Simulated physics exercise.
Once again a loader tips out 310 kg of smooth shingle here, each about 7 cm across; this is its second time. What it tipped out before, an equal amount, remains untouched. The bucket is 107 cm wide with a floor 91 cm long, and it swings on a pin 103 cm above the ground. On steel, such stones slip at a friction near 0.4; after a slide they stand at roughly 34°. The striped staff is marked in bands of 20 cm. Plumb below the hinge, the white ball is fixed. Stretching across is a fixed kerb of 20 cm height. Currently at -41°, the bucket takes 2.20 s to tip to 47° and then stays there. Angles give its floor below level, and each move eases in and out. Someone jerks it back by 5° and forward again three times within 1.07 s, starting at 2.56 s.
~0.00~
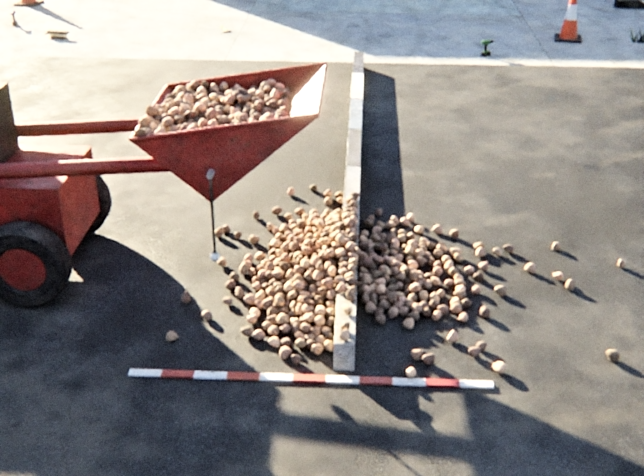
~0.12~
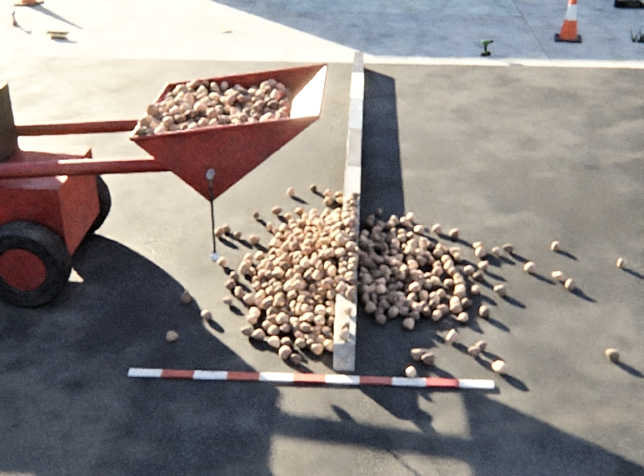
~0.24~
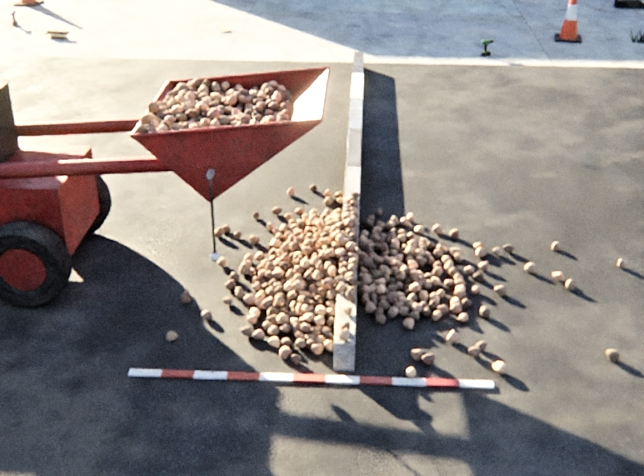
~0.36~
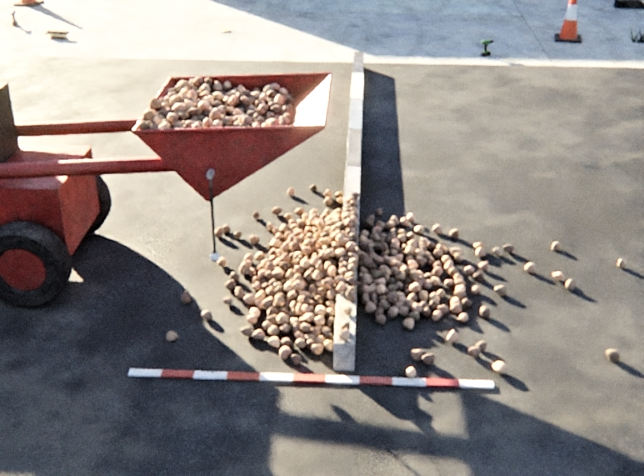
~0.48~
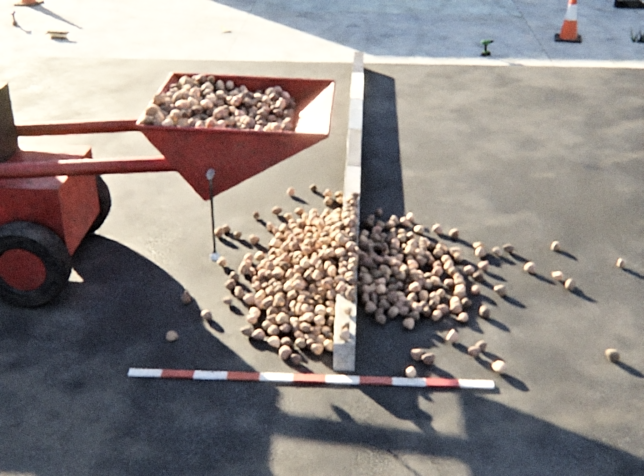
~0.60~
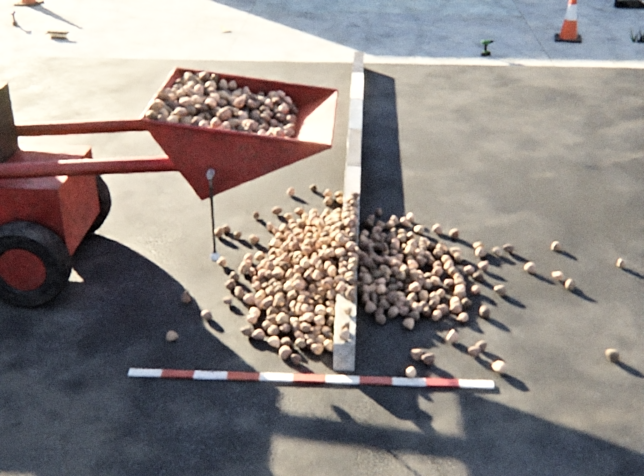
A red loader bucket full of smooth stones slowly tilting its lip downward to the right, beside a still pile straddling a pale kerb.
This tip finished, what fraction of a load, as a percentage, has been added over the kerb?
About 29 per cent of a load.
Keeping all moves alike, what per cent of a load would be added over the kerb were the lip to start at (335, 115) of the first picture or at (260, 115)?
Around 50 and 0 percent respectively.
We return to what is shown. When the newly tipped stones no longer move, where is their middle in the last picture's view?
Their centre ends up near (317, 256).
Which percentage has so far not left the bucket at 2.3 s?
About 5 percent is still in there.
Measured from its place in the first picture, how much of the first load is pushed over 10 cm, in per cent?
Close to 20 in a hundred of them.
After 1.6 s the floor is at 33°; in per cent of one load, 89 in the bucket, 81 on this side of the kerb, 30 over the kerb; the foremost stones are at (556, 272).
After 2.3 s the floor is at 47°; in per cent of one load, 5 in the bucket, 139 on this side of the kerb, 56 over the kerb; the foremost stones are at (556, 272).
After 4.1 s the floor is at 47°; in per cent of one load, 0 in the bucket, 141 on this side of the kerb, 59 over the kerb; the foremost stones are at (564, 272).
After 6.6 s the floor is at 47°; in per cent of one load, 0 in the bucket, 141 on this side of the kerb, 59 over the kerb; the foremost stones are at (564, 272). Net gain over the kerb, 29.
